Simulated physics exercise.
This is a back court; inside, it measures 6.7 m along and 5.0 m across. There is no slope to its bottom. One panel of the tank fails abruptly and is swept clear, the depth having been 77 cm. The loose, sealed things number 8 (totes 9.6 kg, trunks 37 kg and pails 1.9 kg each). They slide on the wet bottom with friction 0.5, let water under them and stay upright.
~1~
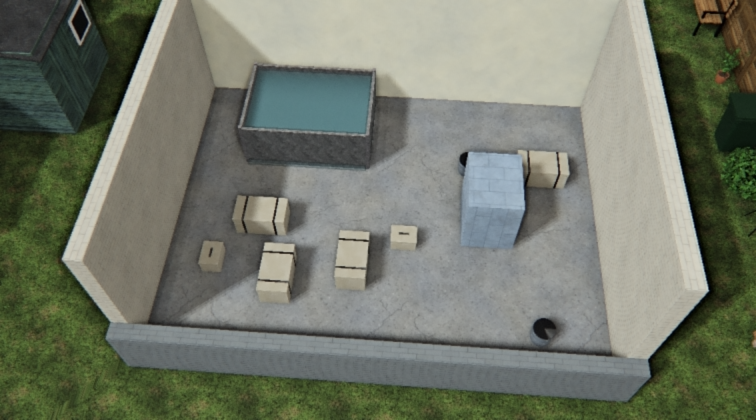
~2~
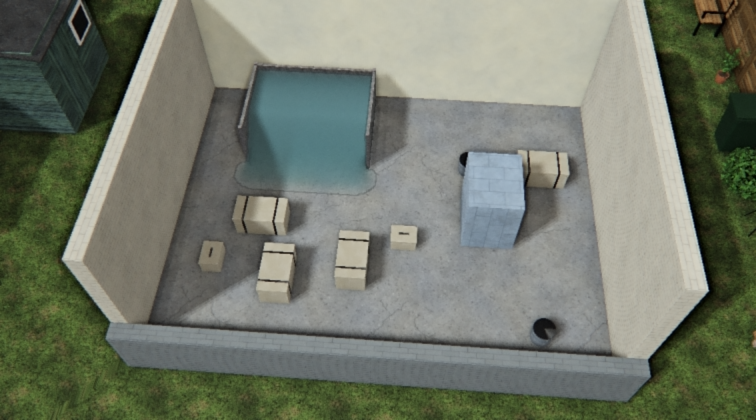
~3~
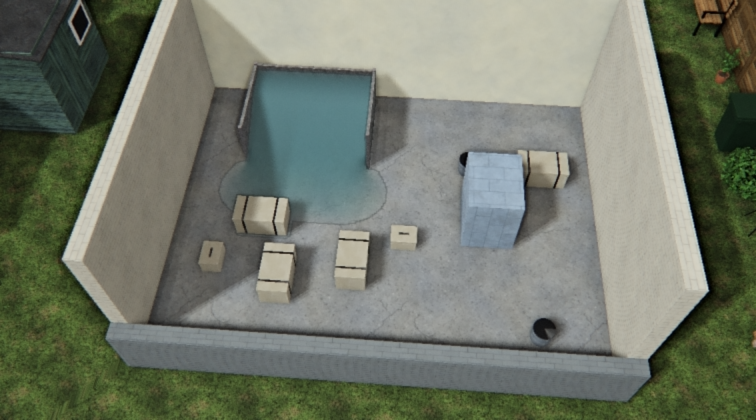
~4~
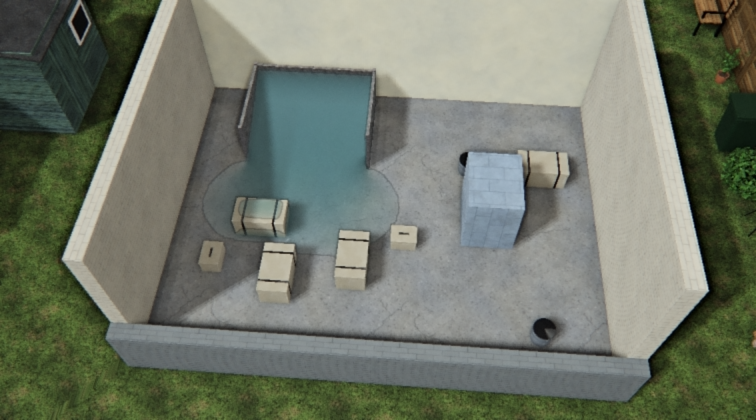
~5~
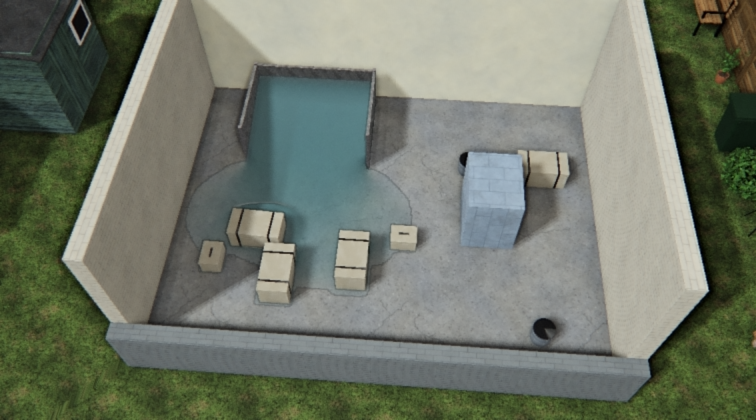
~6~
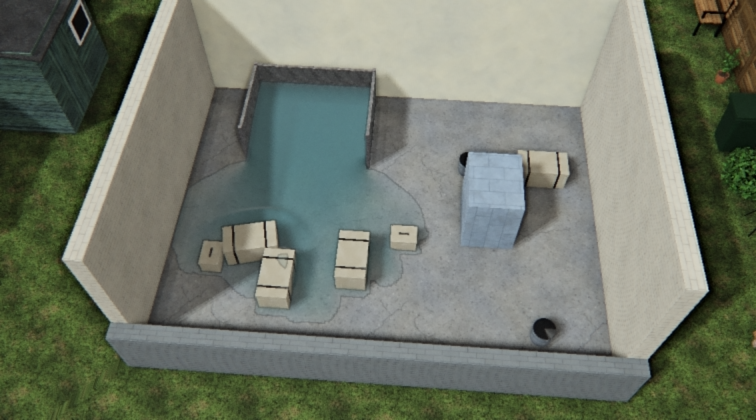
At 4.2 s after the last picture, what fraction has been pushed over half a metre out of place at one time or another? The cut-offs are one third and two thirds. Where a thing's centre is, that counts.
The portion is two thirds plus.
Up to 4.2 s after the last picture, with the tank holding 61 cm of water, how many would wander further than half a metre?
Count: 6.
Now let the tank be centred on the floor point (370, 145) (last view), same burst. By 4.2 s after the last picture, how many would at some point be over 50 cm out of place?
That gives 6 of them.
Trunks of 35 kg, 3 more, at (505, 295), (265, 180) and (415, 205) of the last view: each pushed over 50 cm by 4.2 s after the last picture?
Note, in sequence: Over threshold; over threshold; under threshold.
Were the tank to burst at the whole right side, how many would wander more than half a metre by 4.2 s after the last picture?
In that case the number is 3.
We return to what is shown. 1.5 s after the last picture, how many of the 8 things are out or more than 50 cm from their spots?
I make it 5.
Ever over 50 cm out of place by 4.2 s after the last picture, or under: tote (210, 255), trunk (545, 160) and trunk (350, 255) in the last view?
Taking them in turn, the answers are greater, smaller and greater.
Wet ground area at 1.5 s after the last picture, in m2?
Some 20 m2 of it.
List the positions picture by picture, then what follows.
In the first frame, a trunk at (260, 209), on the bottom; a trunk at (276, 267) rests on the ground; 2.9 m2 under water; 0 of 8 have shifted.
In the second frame, a trunk at (260, 209) rests on the ground; a trunk at (276, 267), on the bottom; water covers 4.2 m2; 0 of 8 have shifted.
In the third frame, a trunk at (260, 209), on the bottom; a trunk at (276, 267), on the bottom; 5.6 m2 under water; 0 of 8 have shifted.
In the fourth frame, a trunk at (260, 211) rests on the ground, 3 cm from its start; a trunk at (276, 267), on the bottom; 7.4 m2 under water; 0 of 8 have shifted.
In the fifth frame, a trunk at (255, 223) rests on the ground, 28 cm from its start; a trunk at (276, 267), on the bottom; 9.1 m2 under water; 1 of 8 have shifted.
In the sixth frame, a trunk at (249, 236), on the bottom, 53 cm from its start; a trunk at (275, 272), on the bottom, 10 cm from its start; water covers 11.0 m2; 2 of 8 have shifted.
Then, 0.4 s after the last picture 2 of 8 are over 50 cm from their spots; 0 afloat.
Then, 1.5 s after the last picture 5 of 8 are over 50 cm from their spots; 4 afloat.
Then, 2.8 s after the last picture 5 of 8 are over 50 cm from their spots; 5 afloat.
Then, 4.2 s after the last picture 6 of 8 are over 50 cm from their spots, and 6 have been at some point; 4 afloat.
